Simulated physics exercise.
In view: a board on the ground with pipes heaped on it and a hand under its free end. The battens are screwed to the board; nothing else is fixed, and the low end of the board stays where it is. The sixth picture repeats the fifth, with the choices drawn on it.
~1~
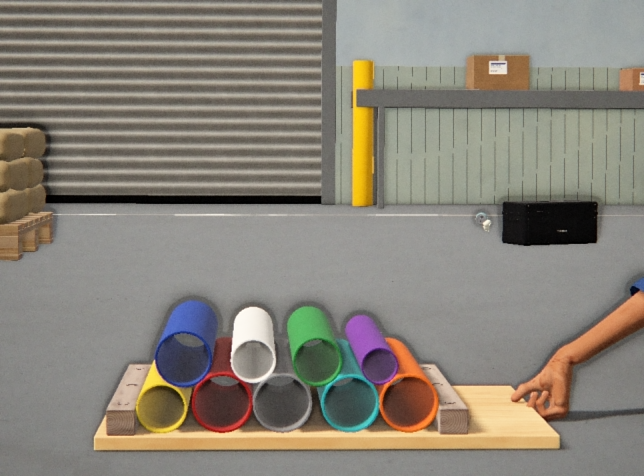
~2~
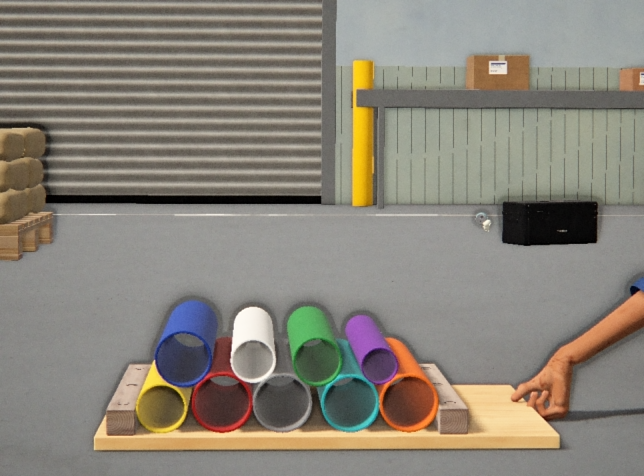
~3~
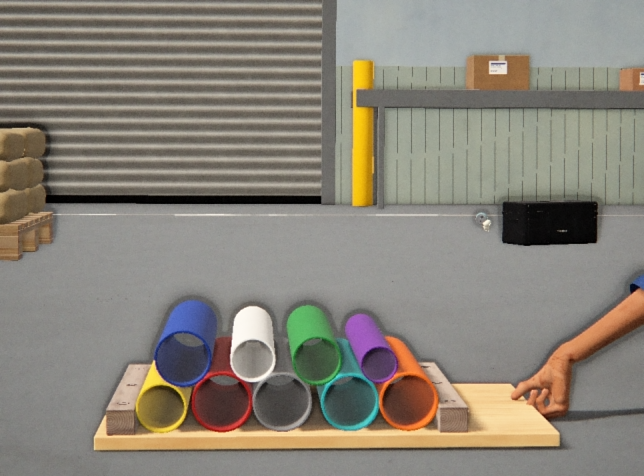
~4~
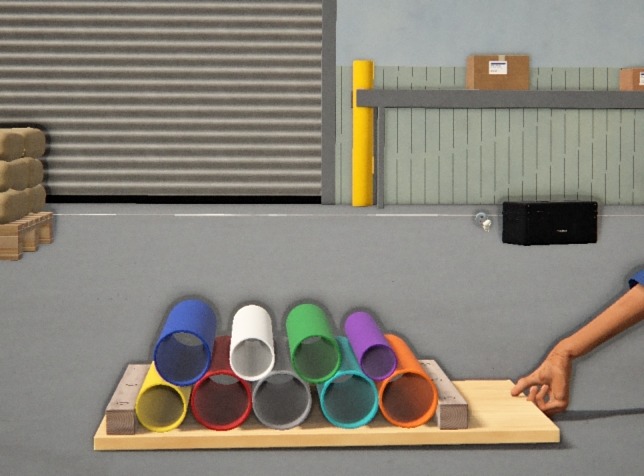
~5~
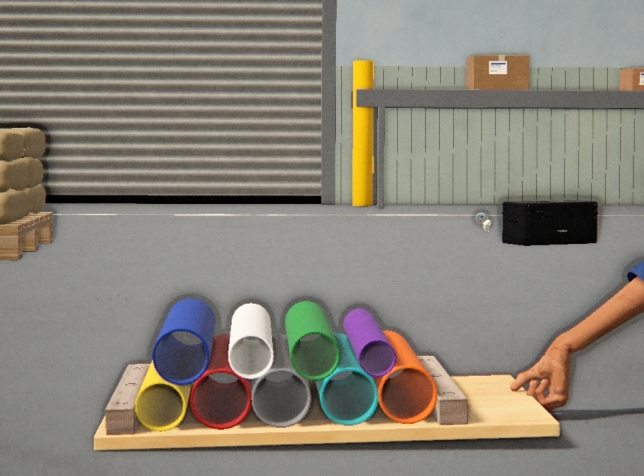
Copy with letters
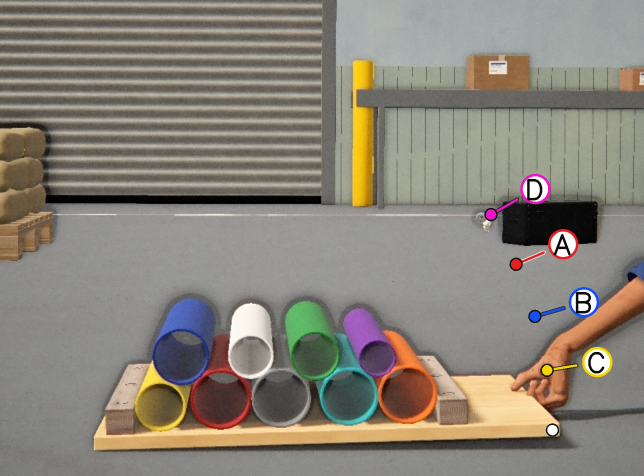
A hand reaching in from the right slowly lifts the free end of a pale wooden board on a grey warehouse floor, seen from the front by a still camera. Nine coloured pipes lie heaped between two battens, blue, white, green and purple above yellow, red, grey, turquoise and orange. The board's right end rises slightly, and the pipes shift very little with it.
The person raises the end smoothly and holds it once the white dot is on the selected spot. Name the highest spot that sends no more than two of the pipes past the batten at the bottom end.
Mark D is as high as it can go.
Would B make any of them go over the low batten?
No.
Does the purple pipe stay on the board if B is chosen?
Yes.
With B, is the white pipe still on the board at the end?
The white pipe: Yes.
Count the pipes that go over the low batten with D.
With D, one.
On the marked copy, A at (516, 264); B at (535, 317); C at (547, 370); D at (491, 215); the white dot at (553, 430).
Taking D. A third of the way, board at 17°.
Two thirds of the way, board at 30°.
When it is over, board at 30°, one over the low batten (blue).
As for the rest, A one over the low batten (blue); B none over the low batten; C none over the low batten.
